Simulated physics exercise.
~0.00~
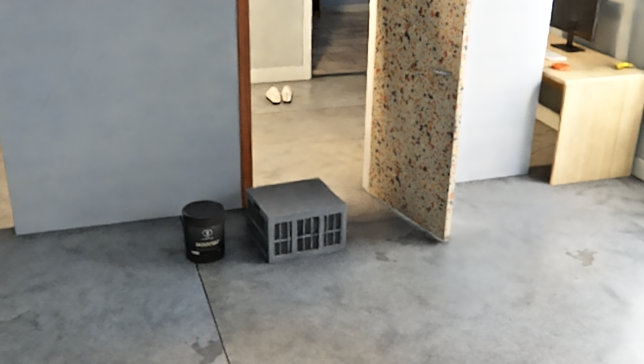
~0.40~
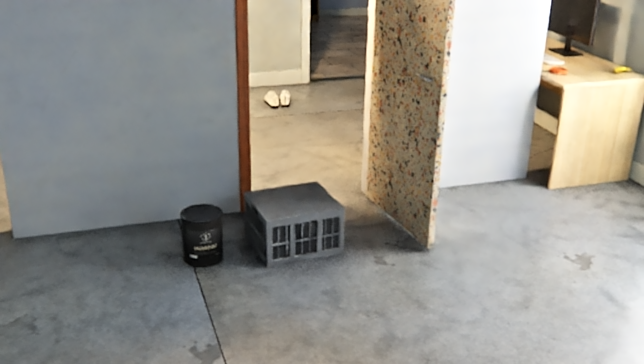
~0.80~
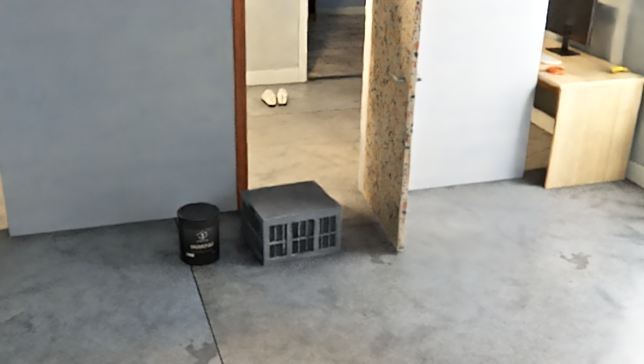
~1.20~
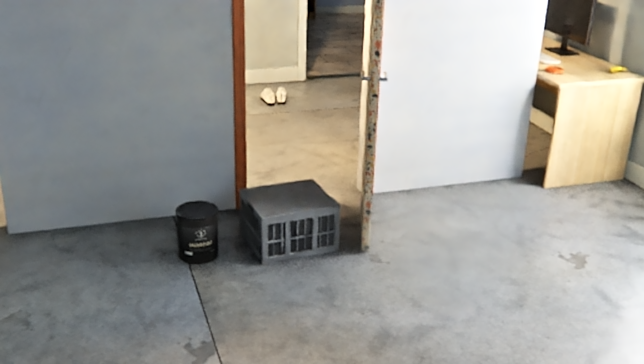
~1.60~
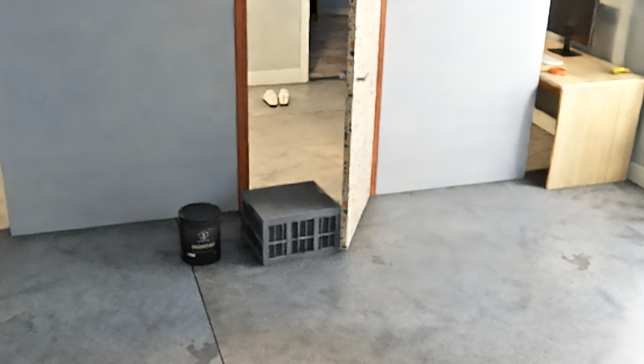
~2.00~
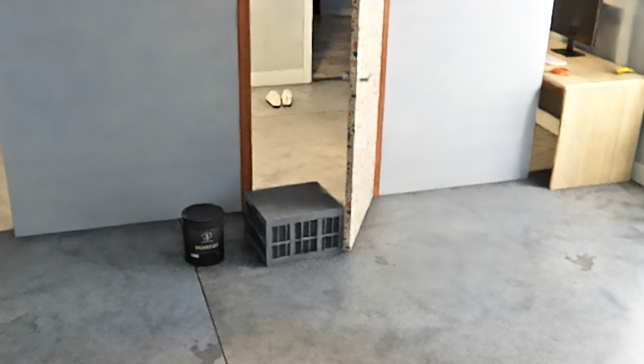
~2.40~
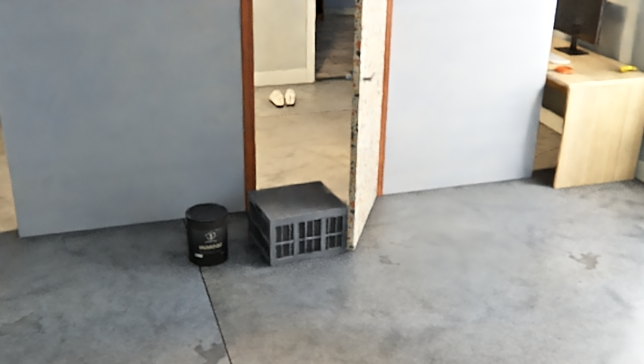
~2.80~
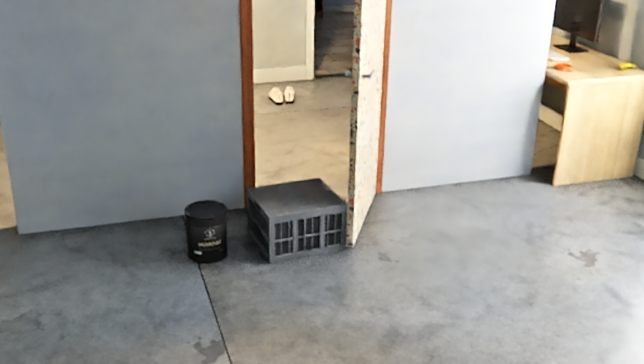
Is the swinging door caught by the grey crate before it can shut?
Yes, the door stops short at the grey crate and stays partly open, with the crate and the pail still in place.
A speckled door swinging towards its frame behind a black pail and grey crate, stopping at the crate and staying partly open.
